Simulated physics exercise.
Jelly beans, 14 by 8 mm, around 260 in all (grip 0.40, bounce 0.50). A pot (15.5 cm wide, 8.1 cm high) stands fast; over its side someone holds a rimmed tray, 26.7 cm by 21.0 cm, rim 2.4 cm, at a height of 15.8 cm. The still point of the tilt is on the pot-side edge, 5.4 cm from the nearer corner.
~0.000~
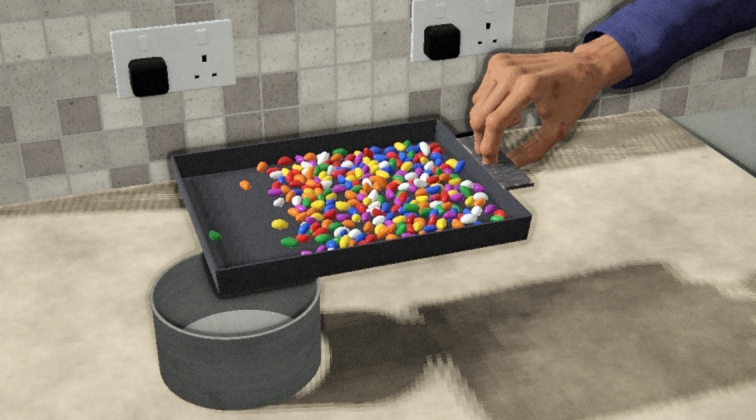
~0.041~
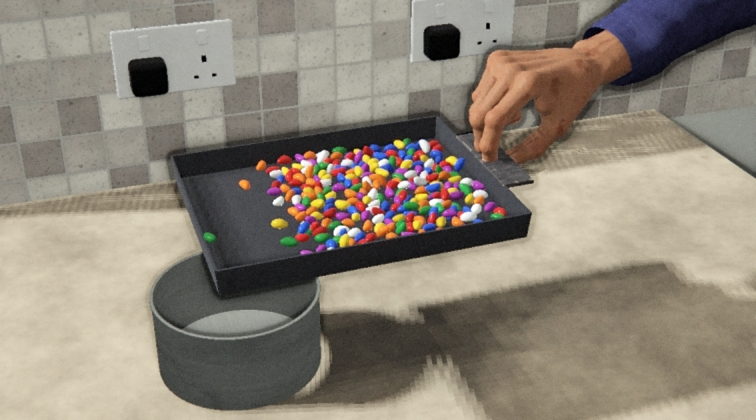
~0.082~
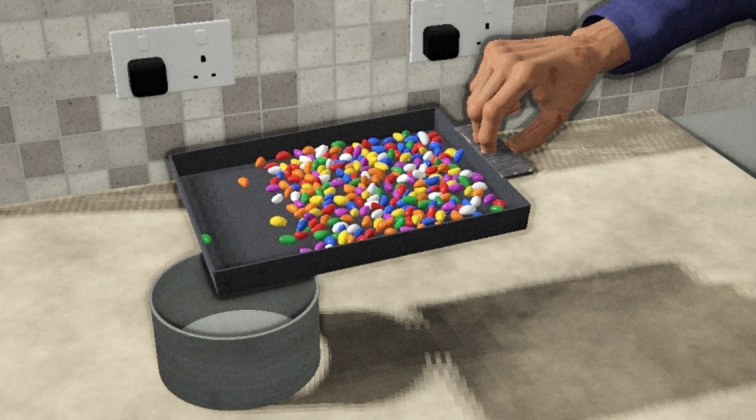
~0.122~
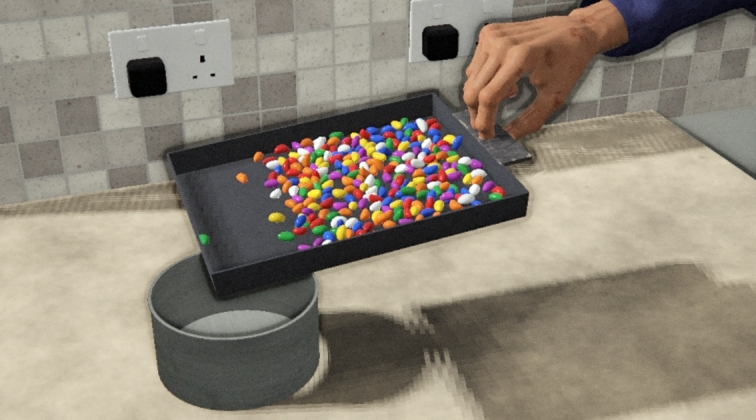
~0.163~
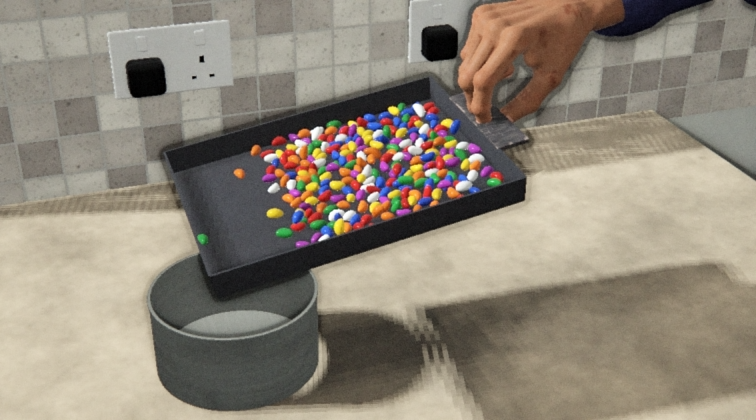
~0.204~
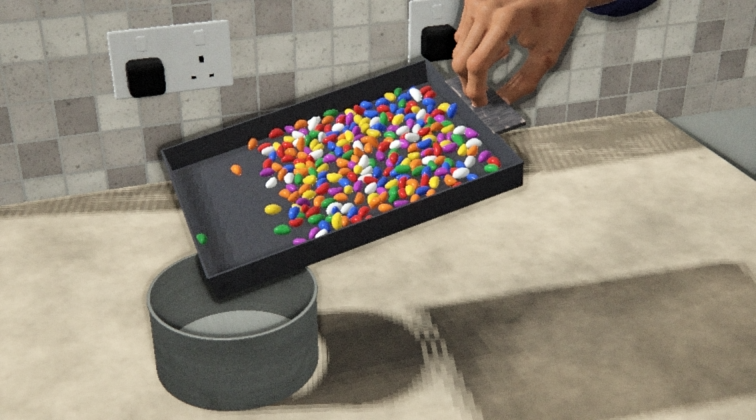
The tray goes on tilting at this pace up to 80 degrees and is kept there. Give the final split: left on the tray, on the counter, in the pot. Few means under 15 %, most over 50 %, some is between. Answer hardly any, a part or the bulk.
Tray a part, counter the bulk, pot hardly any.
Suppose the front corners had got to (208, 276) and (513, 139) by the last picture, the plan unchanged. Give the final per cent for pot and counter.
Pot 0, counter 80.
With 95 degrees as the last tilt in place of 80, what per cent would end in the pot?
It would be near 0 per cent.
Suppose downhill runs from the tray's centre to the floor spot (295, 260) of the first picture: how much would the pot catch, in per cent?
About 0 per cent.
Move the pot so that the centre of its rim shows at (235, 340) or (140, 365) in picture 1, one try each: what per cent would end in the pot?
Some 25 and 70 per cent.
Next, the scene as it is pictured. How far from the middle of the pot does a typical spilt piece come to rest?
Roughly 20 cm.
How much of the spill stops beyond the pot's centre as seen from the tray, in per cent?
Some 100 per cent.
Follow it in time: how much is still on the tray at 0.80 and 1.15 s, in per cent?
About 75, 40.
After 0.56 s, tilt 46 degrees; the tray holds 100 %, the pot 0 %.
Then, at 0.80 s, tilt 67 degrees; the tray holds 75 %, the pot 0 %.
After 1.15 s, tilt 80 degrees; the tray holds 40 %, the pot 0 %.
In the end, at 2.5 s, tray 40 %, counter 60 %, pot 0 %.
